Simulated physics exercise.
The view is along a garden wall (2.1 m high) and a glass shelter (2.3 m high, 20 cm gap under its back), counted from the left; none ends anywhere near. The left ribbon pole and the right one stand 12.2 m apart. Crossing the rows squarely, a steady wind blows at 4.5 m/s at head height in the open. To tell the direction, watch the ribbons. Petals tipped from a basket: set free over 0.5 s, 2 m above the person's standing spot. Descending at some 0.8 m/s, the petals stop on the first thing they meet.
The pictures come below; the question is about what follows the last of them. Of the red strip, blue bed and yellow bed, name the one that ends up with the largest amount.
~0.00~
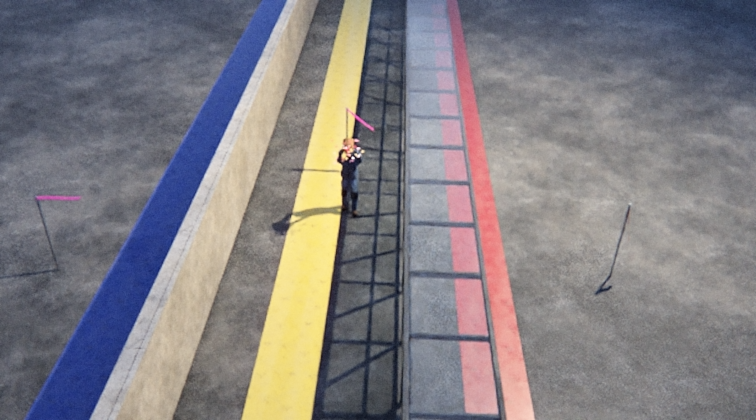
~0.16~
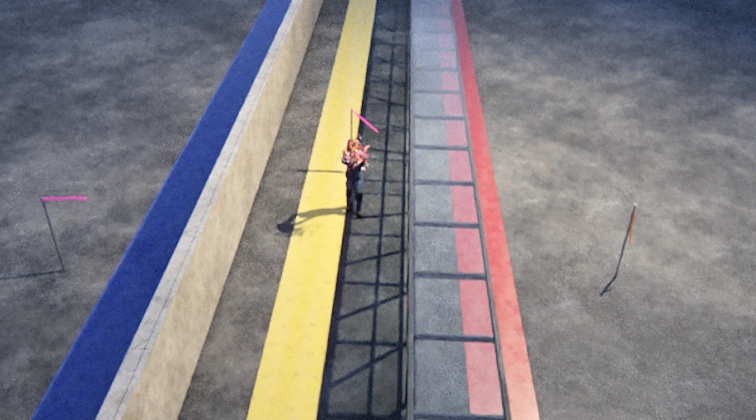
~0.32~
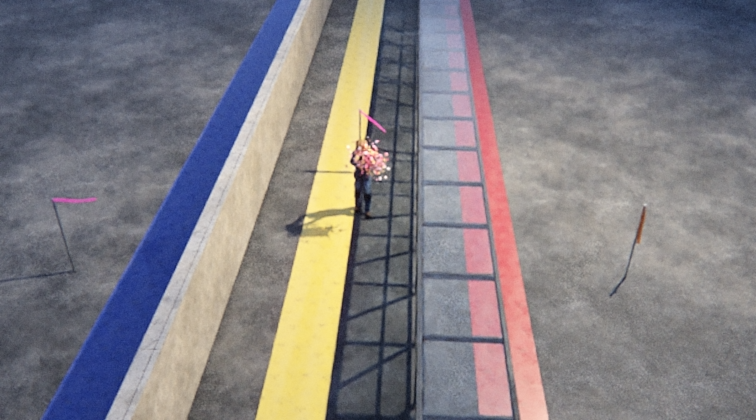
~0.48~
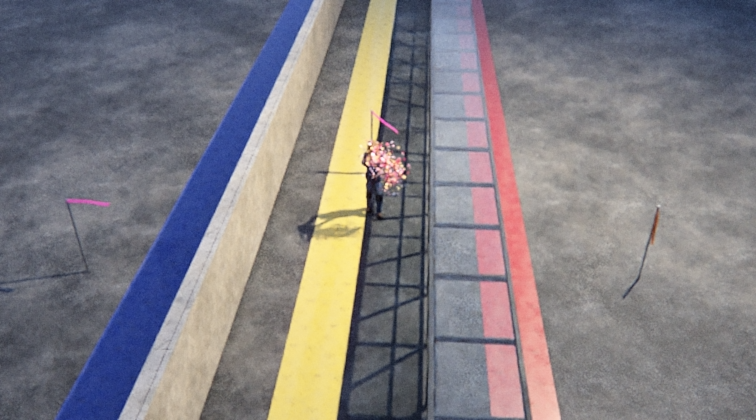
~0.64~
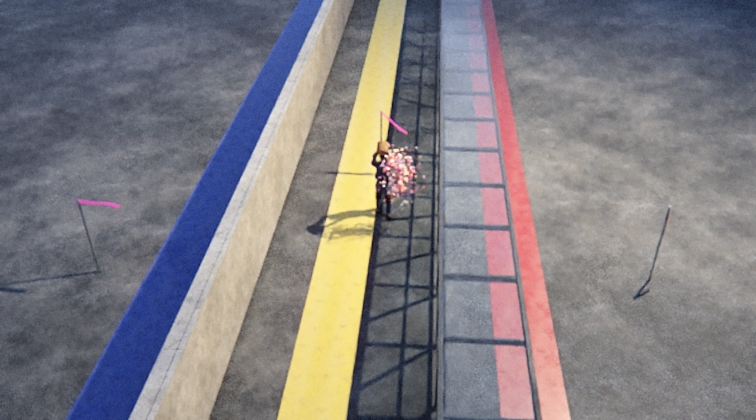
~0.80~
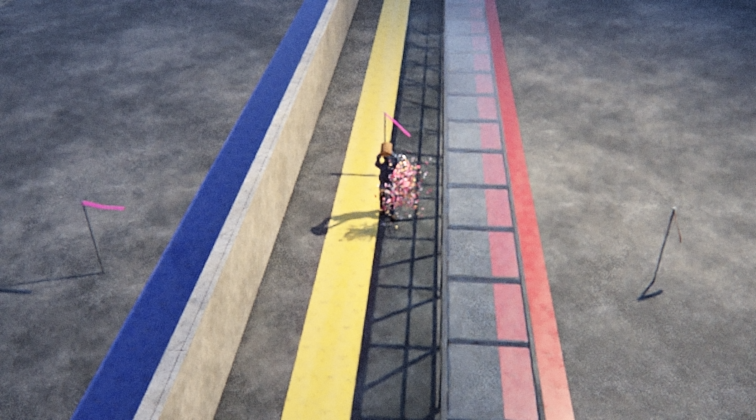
The yellow one.
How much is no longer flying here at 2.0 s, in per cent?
I'd put it at around 60 per cent.
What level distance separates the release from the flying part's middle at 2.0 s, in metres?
Estimate: Near 1.5 m.
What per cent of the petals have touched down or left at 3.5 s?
It should be around 80 per cent.
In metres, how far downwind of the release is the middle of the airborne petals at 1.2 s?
About 0.0 m.
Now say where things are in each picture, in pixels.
In the first picture, the left ribbon ends at (80, 198), leaning 90 degrees to the right, the petals in the air span x = 335 to 360 around y = 150 and it comes from (348, 150).
In the second picture, the right ribbon ends at (630, 243), hanging almost straight, the petals in the air span x = 345 to 365 around y = 155, the yellow one passes (312, 261), the blue one passes (151, 254) and the red one passes (485, 268).
In the third picture, the inner ribbon ends at (385, 132), leaning 50 degrees to the right, the petals in the air span x = 355 to 380 around y = 160 and the top of the glass shelter crosses (449, 145).
In the fourth picture, the left ribbon ends at (109, 204), leaning 90 degrees to the right, the petals in the air span x = 370 to 400 around y = 165, the yellow one passes (345, 202), the blue one passes (203, 196) and the red one passes (497, 208).
In the fifth picture, the petals in the air span x = 385 to 415 around y = 175.
In the sixth picture, the inner ribbon ends at (410, 136), leaning 45 degrees to the right, the petals in the air span x = 385 to 420 around y = 190 and the top of the garden wall crosses (267, 149).
After 1.2 s, 4 % lies on the yellow bed, 0 % on the blue bed and 0 % on the red strip; 9 % has touched down or left; the middle of what still flies is 0.5 m above the low ground, near (385, 211).
After 2.0 s, 36 % lies on the yellow bed, 0 % on the blue bed and 0 % on the red strip; 59 % has touched down or left; the middle of what still flies is 0.5 m above the low ground, near (316, 211).
After 3.5 s, 37 % lies on the yellow bed, 0 % on the blue bed and 0 % on the red strip; 81 % has touched down or left; the middle of what still flies is 1.8 m above the low ground, near (303, 164).
After 8.0 s, 40 % lies on the yellow bed, 0 % on the blue bed and 0 % on the red strip; 99 % has touched down or left.
After 45.0 s, 40 % lies on the yellow bed, 0 % on the blue bed and 0 % on the red strip; 100 % has touched down or left.
